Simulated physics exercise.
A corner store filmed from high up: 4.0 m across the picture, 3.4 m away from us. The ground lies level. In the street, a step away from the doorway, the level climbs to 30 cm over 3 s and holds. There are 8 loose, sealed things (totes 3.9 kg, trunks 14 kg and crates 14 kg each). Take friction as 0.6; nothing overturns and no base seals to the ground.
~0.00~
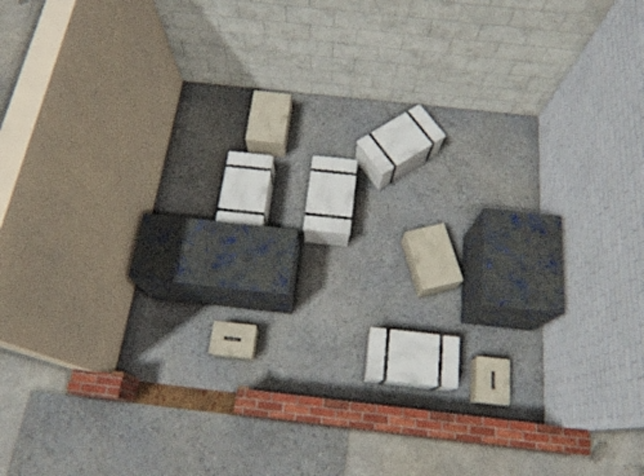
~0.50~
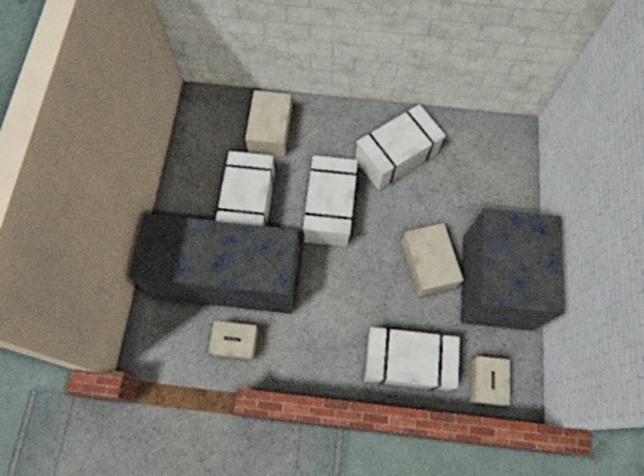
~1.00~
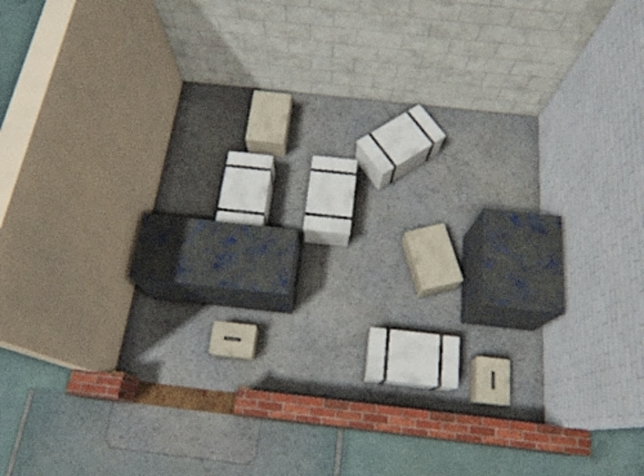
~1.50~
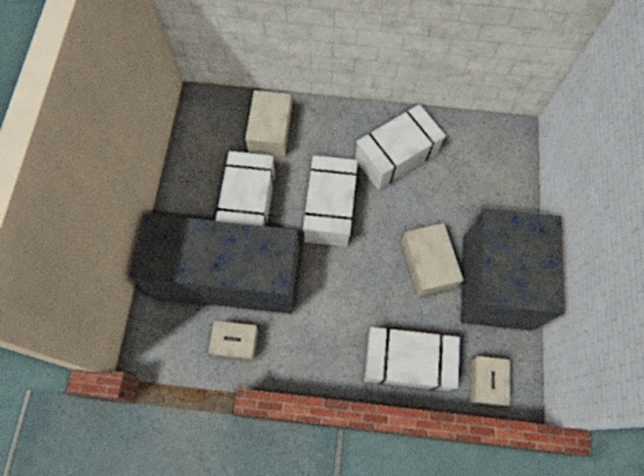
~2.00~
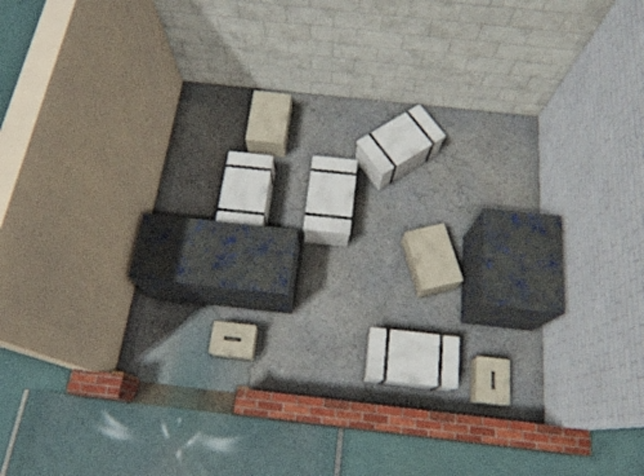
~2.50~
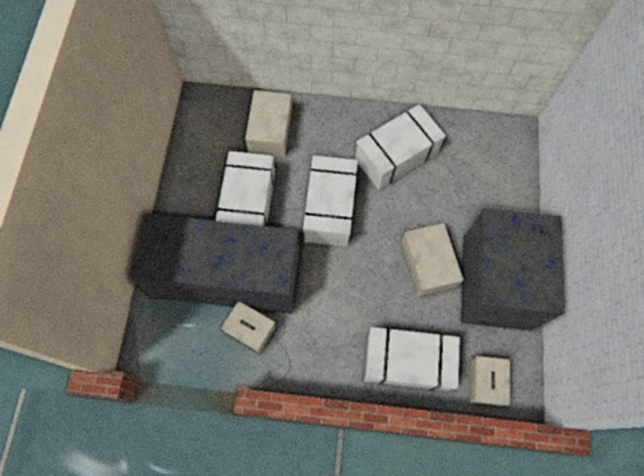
Water spreading over the street outside a walled store, then entering through the doorway gap and shifting one small tan crate.
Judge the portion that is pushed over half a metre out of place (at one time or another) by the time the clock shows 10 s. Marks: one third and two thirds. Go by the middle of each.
Share: Between one and two thirds.
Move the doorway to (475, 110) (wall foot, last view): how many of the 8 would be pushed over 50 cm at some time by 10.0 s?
In that case 7 of them.
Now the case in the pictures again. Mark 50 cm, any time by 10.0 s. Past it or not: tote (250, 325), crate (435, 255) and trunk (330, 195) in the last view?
In that order: Past it, past it, less.
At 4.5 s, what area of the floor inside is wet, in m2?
Some 6.0 m2.
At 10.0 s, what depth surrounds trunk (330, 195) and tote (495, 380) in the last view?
About 7 and 19 cm.
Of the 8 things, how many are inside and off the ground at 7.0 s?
I count 4.
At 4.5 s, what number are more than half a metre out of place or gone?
I count 1.
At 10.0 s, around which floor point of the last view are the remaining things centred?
Around (357, 208).
After 3.5 s 1 of 8 are over 50 cm from their spots; 1 afloat.
After 4.5 s 1 of 8 are over 50 cm from their spots; 2 afloat.
After 7.0 s 2 of 8 are over 50 cm from their spots; 4 afloat.
After 10.0 s 4 of 8 are over 50 cm from their spots, and 4 have been at some point; 8 afloat.
